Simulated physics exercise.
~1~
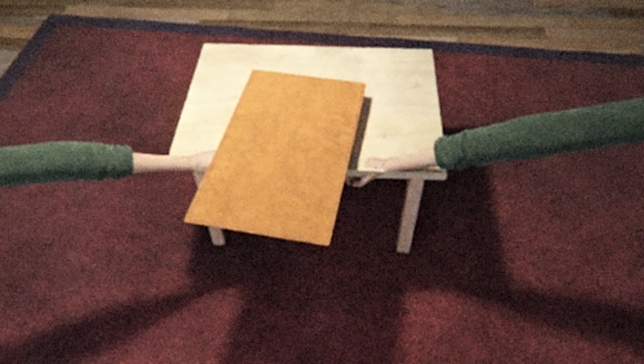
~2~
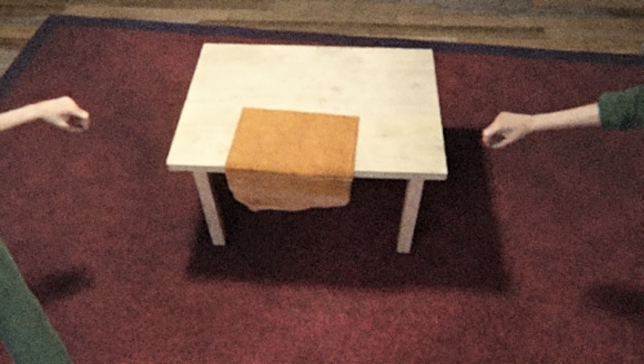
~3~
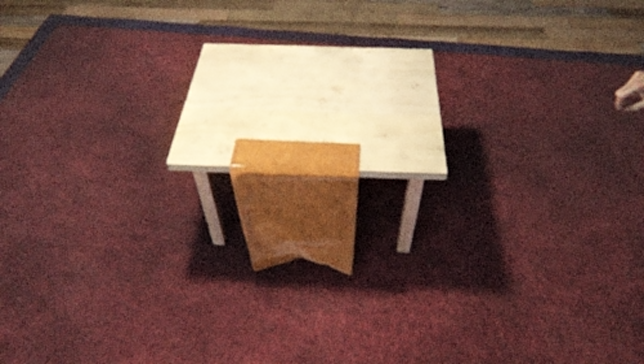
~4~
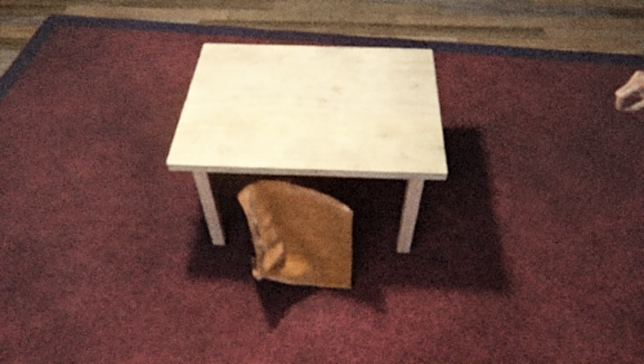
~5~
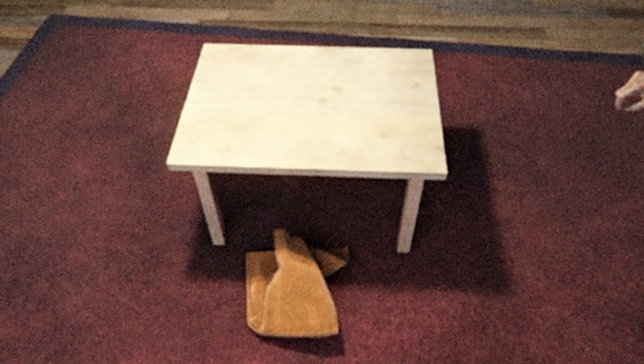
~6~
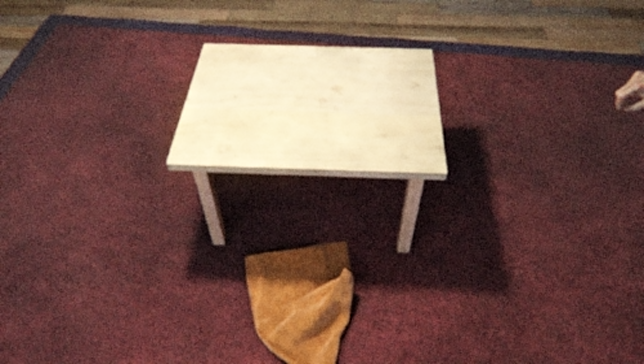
Two arms in green sleeves reach in from the left and right, holding an orange-brown cloth level over the front edge of a pale wooden table, which stands on a dark red rug seen from above and in front. The hands let go and draw back, and the cloth settles with part on the tabletop and part hanging down. It slides steadily forward until only a narrow strip remains on top. Then it slips off the edge, crumples and folds as it drops, and ends in a rumpled heap on the rug before the bare table.
